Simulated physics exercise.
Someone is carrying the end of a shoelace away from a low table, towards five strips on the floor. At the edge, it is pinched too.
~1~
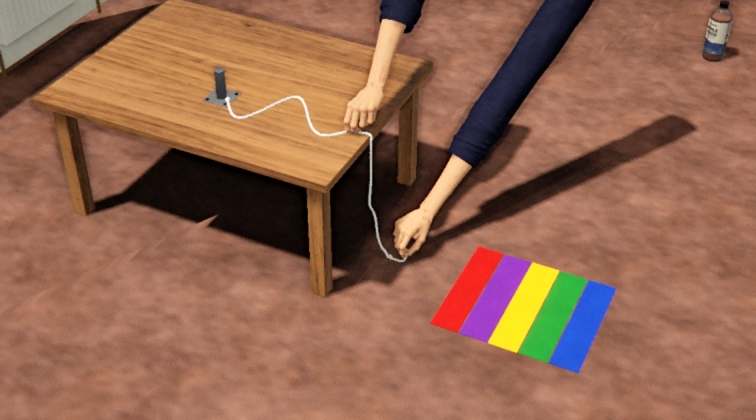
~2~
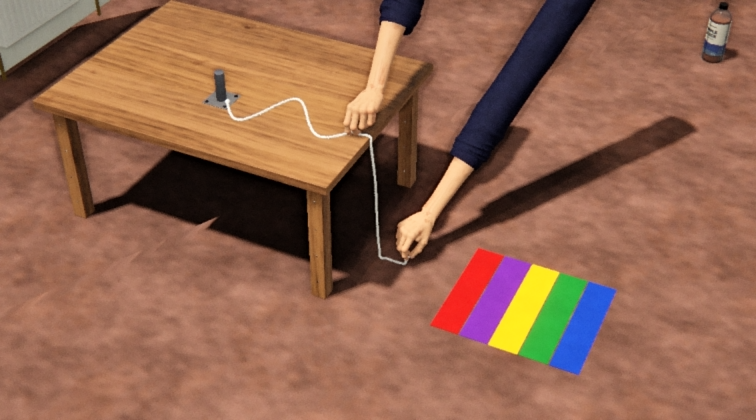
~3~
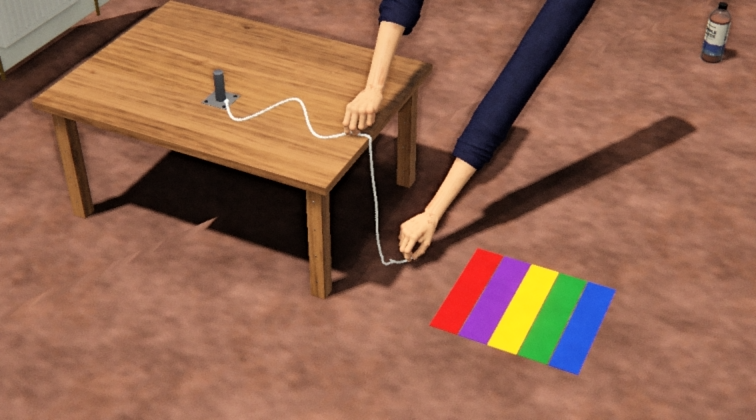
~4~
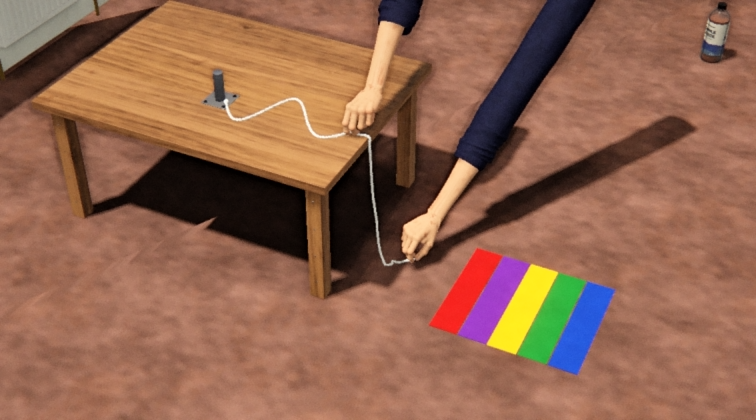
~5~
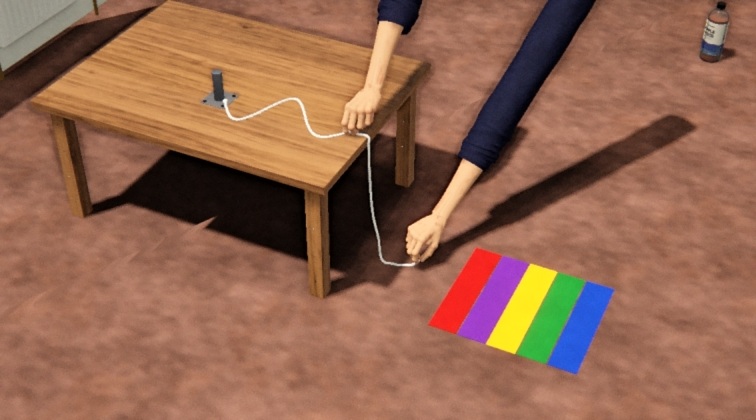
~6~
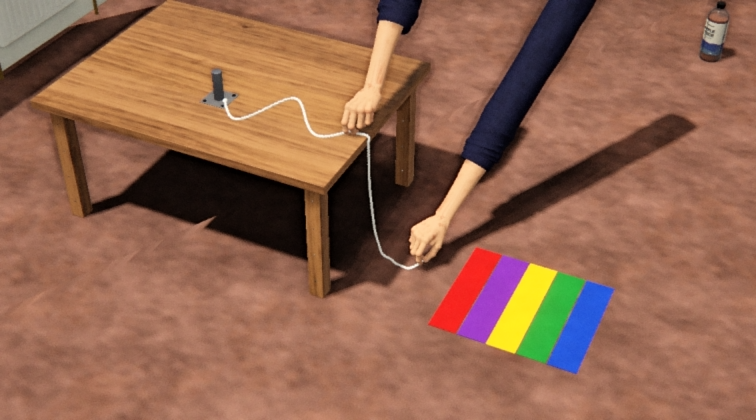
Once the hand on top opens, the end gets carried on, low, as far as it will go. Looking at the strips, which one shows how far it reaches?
The blue strip shows it.
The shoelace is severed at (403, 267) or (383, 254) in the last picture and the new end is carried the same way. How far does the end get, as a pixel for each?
In order, about (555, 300) and about (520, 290).
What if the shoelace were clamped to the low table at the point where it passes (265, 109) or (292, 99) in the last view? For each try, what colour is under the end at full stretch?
Green; yellow.
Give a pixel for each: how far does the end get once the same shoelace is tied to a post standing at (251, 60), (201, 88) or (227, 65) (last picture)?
(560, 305), (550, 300) and (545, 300), in that order.
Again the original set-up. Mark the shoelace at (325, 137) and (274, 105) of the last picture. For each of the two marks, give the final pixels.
About (395, 156), and the other about (301, 117).
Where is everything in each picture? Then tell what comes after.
End (407, 254); red (453, 313); purple (481, 322); yellow (511, 332); green (541, 342); blue (571, 352), in the first frame.
End (409, 257); shoelace through (233, 117) (289, 100) (311, 129) (366, 136) (376, 194) (379, 245), in the second frame.
End (412, 258), in the third frame.
End (414, 259); shoelace through (232, 117) (288, 100) (310, 129) (365, 136) (373, 193) (379, 246), in the fourth frame.
End (419, 260), in the fifth frame.
End (423, 261); shoelace through (231, 117) (287, 99) (309, 128) (364, 135) (370, 193) (379, 244), in the sixth frame.
Soon after, end near (528, 294); over yellow.
Then, end near (564, 305); over green.
At full stretch, end near (585, 312); over blue. The blue one.
